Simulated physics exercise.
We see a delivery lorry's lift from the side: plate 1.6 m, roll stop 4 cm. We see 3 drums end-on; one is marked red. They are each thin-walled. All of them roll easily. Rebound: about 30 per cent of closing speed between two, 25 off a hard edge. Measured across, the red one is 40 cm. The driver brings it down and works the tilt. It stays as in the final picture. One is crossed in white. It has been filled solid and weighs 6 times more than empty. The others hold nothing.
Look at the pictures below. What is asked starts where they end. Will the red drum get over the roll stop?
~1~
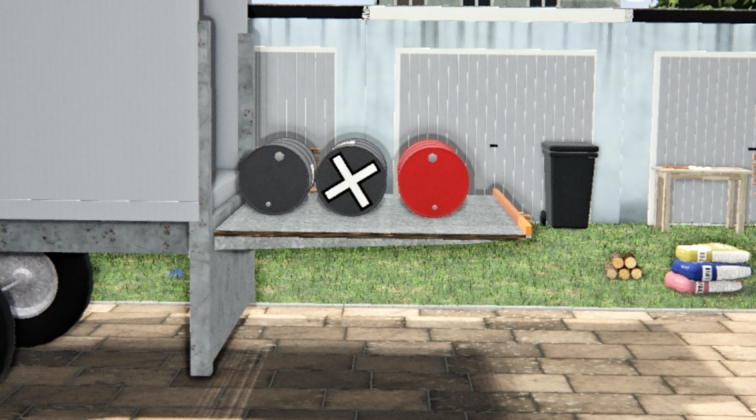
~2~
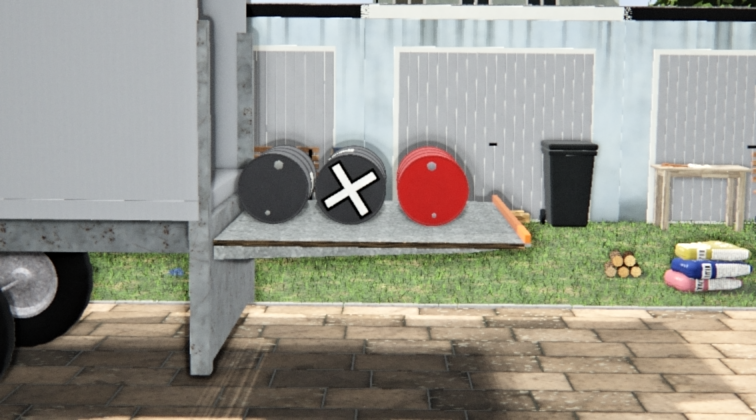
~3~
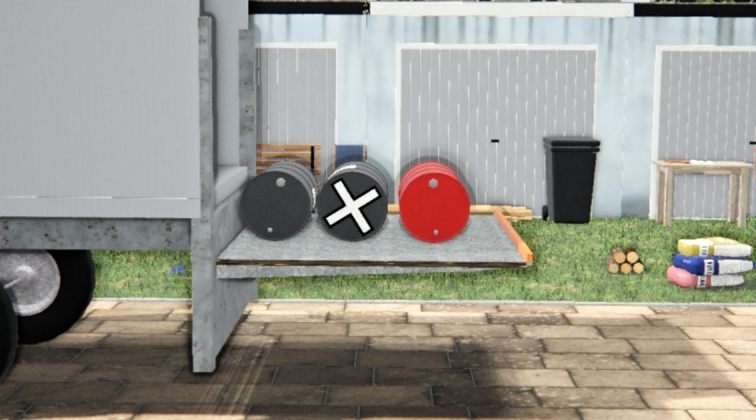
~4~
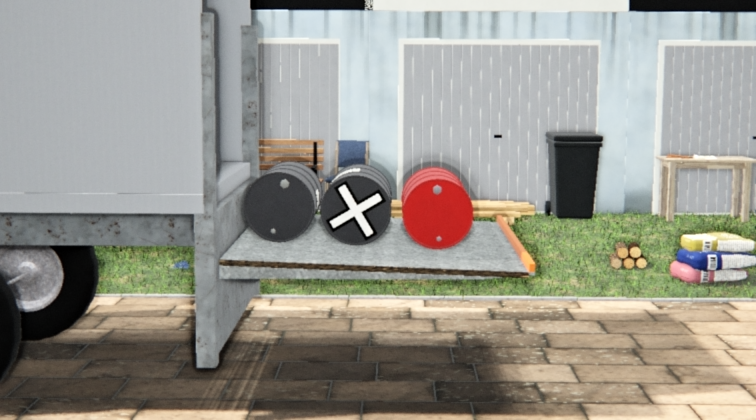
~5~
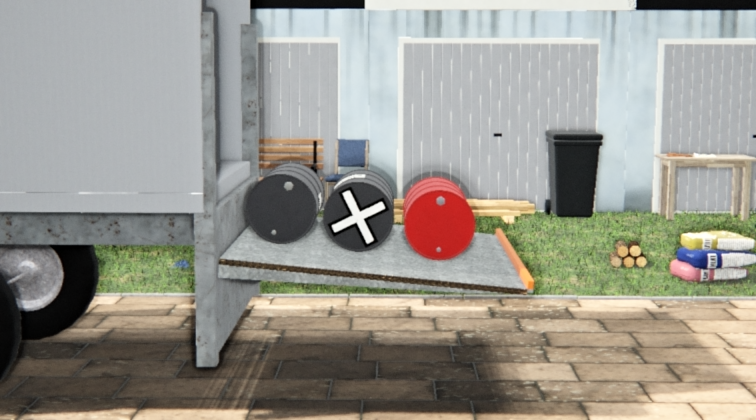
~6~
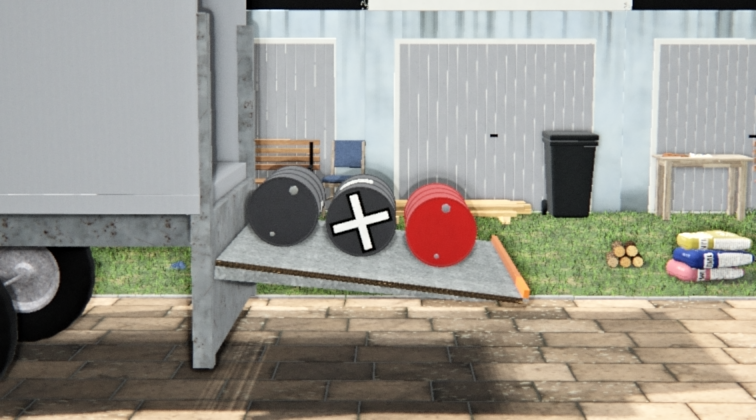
Yes.
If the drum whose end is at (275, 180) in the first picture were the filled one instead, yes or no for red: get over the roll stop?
In that case red yes.
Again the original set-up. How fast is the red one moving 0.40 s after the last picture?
Estimated speed near 0.4 m/s.
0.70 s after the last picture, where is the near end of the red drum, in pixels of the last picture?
(491, 238), roughly.
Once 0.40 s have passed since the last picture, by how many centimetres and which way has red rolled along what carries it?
Red: 15 to the right.
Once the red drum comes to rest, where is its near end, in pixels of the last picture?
You'll find it at roughly (746, 358) in the final picture.
Another 0.40 s on from the last picture, red is on the plate, 30 cm from the stop, rolling right; 0 of 3 are off.
Another 0.70 s on from the last picture, red is on the plate, 15 cm from the stop, rolling right; 0 of 3 are off.
Another 1.20 s on from the last picture, red is over the stop and falling; 1 of 3 is off.
In the end (3.90 s after the last picture), red is on the ground; 3 of 3 are off.
